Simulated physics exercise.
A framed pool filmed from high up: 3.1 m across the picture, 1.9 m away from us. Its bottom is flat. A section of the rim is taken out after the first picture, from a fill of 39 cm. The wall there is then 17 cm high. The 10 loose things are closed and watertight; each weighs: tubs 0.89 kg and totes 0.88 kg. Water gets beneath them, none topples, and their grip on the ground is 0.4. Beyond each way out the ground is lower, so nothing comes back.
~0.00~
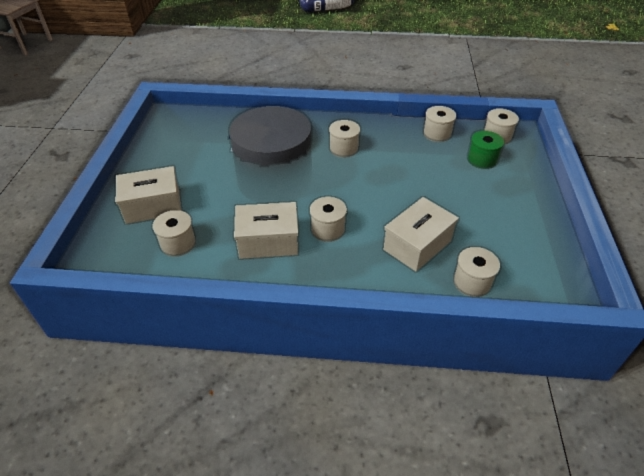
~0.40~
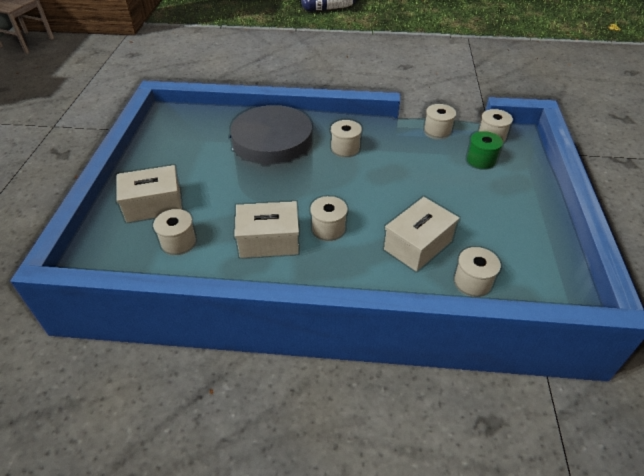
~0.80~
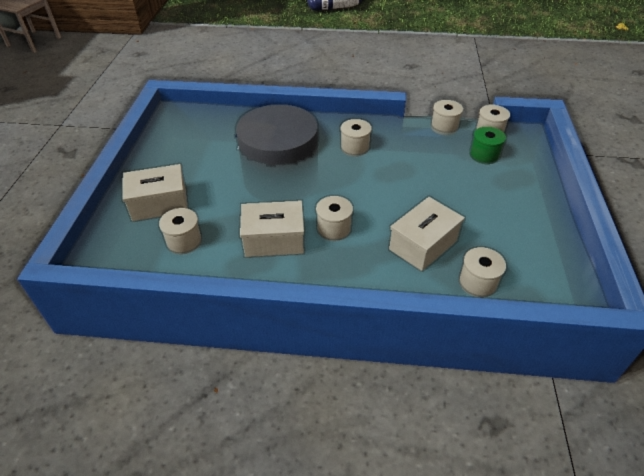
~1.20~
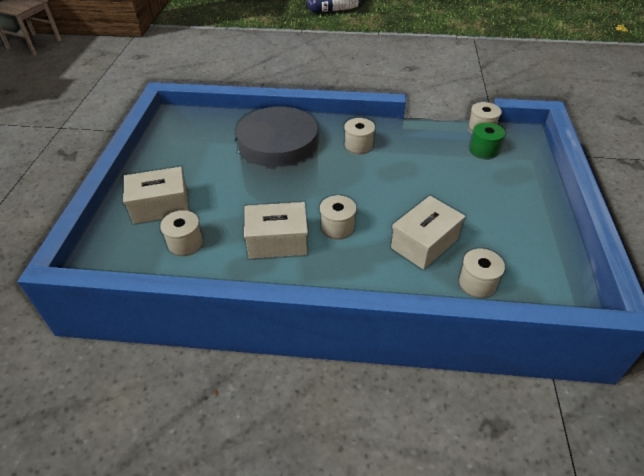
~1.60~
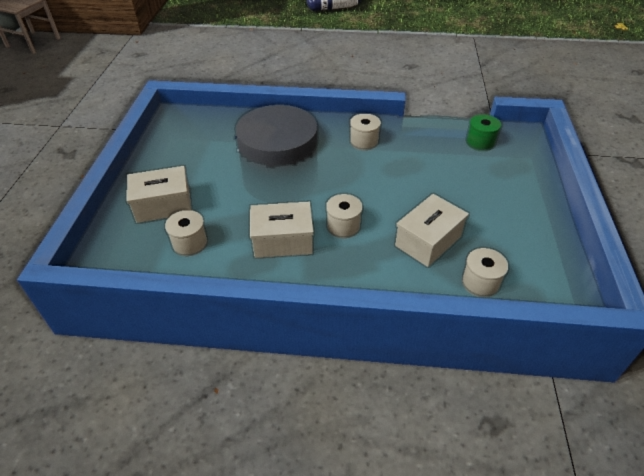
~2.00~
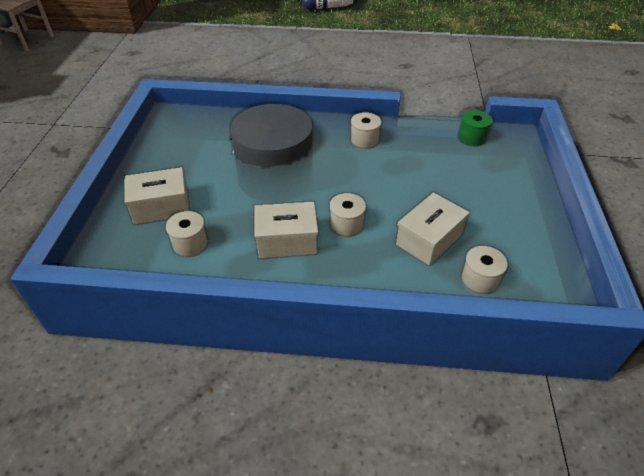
A blue-rimmed pool opens at the back, and floating tubs drift toward the gap, some leaving.
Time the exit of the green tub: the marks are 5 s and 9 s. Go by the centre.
It leaves before the first time.
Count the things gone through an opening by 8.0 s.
I count 4.
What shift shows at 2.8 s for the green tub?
Roughly 40 cm by then.
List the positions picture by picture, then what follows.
In the first picture, the green tub at (488, 140) floats; about 2180 L in view; 0 of 10 have shifted.
In the second picture, the green tub at (487, 140), afloat; 39 cm deep round most things; 2 of 10 have shifted.
In the third picture, the green tub at (490, 136), afloat, 9 cm from its start; about 2130 L in view; 3 of 10 have shifted.
In the fourth picture, the green tub at (489, 131) floats, 16 cm from its start; 37 cm deep round most things; 5 of 10 have shifted.
In the fifth picture, the green tub at (486, 123) floats, 23 cm from its start; 36 cm deep round most things; 7 of 10 have shifted.
In the sixth picture, the green tub at (477, 119) floats, 30 cm from its start; 36 cm deep round most things; 9 of 10 have shifted.
After 2.8 s the green tub is near (471, 110), 0.4 m from its start, afloat; 2 of 10 are out; 8 afloat.
After 5.4 s the green tub has gone out (at 3.2 s); 3 of 10 are out; 7 afloat.
After 8.0 s the green tub has gone out (at 3.2 s); 4 of 10 are out; 6 afloat.
After 12.0 s the green tub has gone out (at 3.2 s); 4 of 10 are out; 6 afloat.
